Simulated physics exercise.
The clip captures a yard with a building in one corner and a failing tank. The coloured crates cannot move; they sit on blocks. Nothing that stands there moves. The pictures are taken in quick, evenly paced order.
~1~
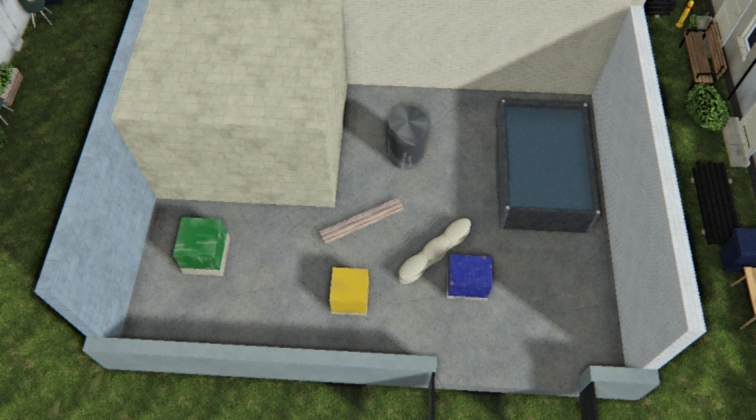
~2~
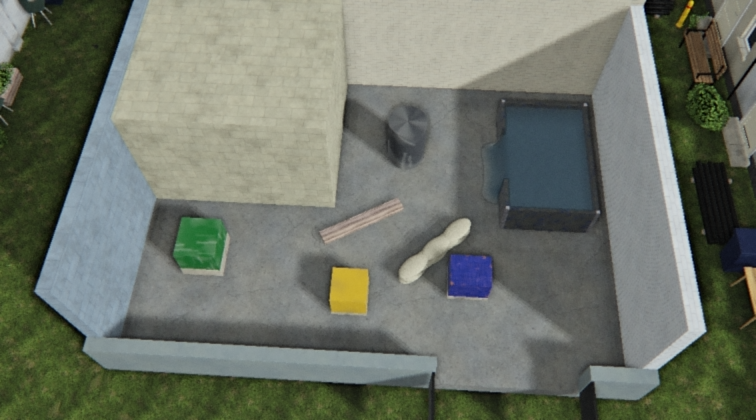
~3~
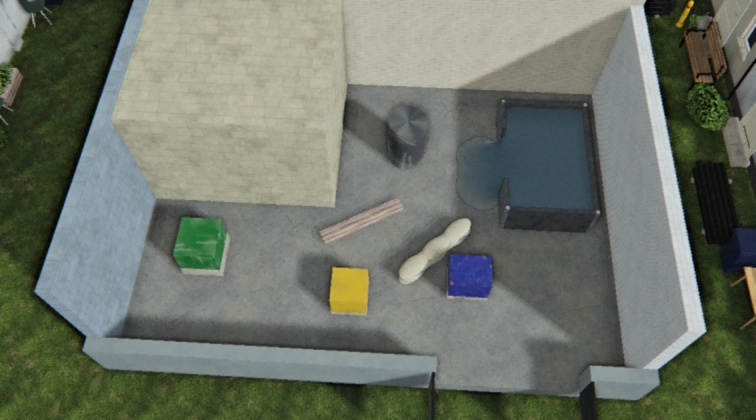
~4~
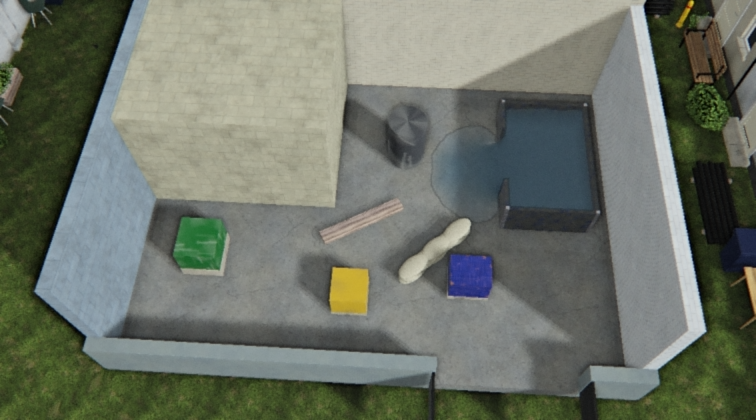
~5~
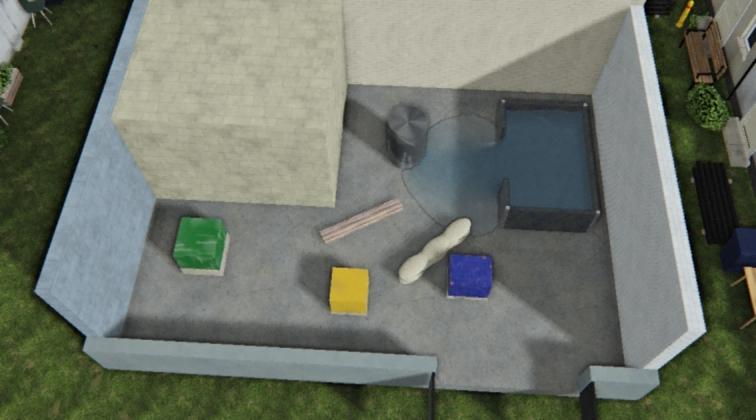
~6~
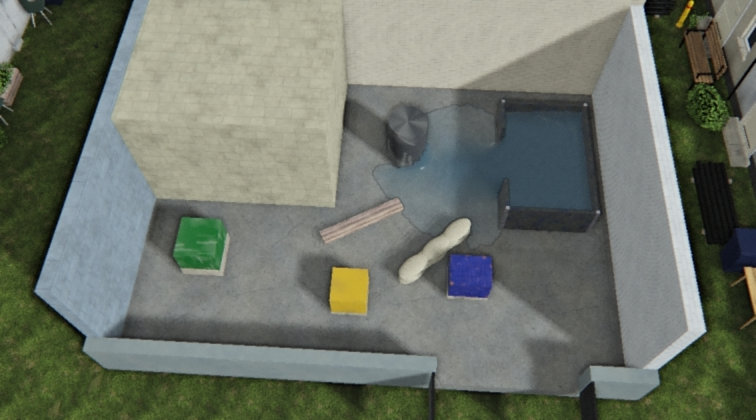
In this clip, water pours from a gap in the left side of a dark tank in a walled yard and spreads leftward across the paving, reaching a dark rounded object, while the green, yellow and blue blocks stay still.
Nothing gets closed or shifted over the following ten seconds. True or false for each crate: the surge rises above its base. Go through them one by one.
Blue crate: False; green crate: False; yellow crate: True.
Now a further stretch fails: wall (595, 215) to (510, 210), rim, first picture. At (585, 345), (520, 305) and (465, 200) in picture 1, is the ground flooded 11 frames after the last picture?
Spot one: Reached by the flood. Spot two: Reached by the flood. Spot three: Spared by the leak.
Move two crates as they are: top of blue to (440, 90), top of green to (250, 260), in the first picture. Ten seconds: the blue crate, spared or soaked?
Within ten seconds the blue crate is overtopped.
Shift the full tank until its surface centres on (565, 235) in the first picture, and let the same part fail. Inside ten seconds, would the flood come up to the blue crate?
Blue crate: Flooded.
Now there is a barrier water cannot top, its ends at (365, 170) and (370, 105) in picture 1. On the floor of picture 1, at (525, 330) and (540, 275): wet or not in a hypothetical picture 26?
Untouched, untouched.
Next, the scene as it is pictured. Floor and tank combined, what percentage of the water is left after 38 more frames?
Some 100 per cent has not gone.
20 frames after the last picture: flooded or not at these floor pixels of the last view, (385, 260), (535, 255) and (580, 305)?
Going through them in order, I'd say drenched, clear and clear.
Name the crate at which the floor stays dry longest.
Should be the green crate.
A moment on, water covers 25 % of the floor; the blue crate water round its plinth, the green crate not reached, the yellow crate not reached.
Next, water covers 40 % of the floor; the blue crate water round its plinth, the green crate water round its plinth, the yellow crate water round its plinth.
Then, water covers 60 % of the floor; the blue crate water round its plinth, the green crate water round its plinth, the yellow crate water round its plinth.
Later, water covers 70 % of the floor; the blue crate water round its plinth, the green crate water round its plinth, the yellow crate water round its plinth.
In the end, water covers 85 % of the floor; the blue crate stayed above the water, the green crate stayed above the water, the yellow crate was topped.
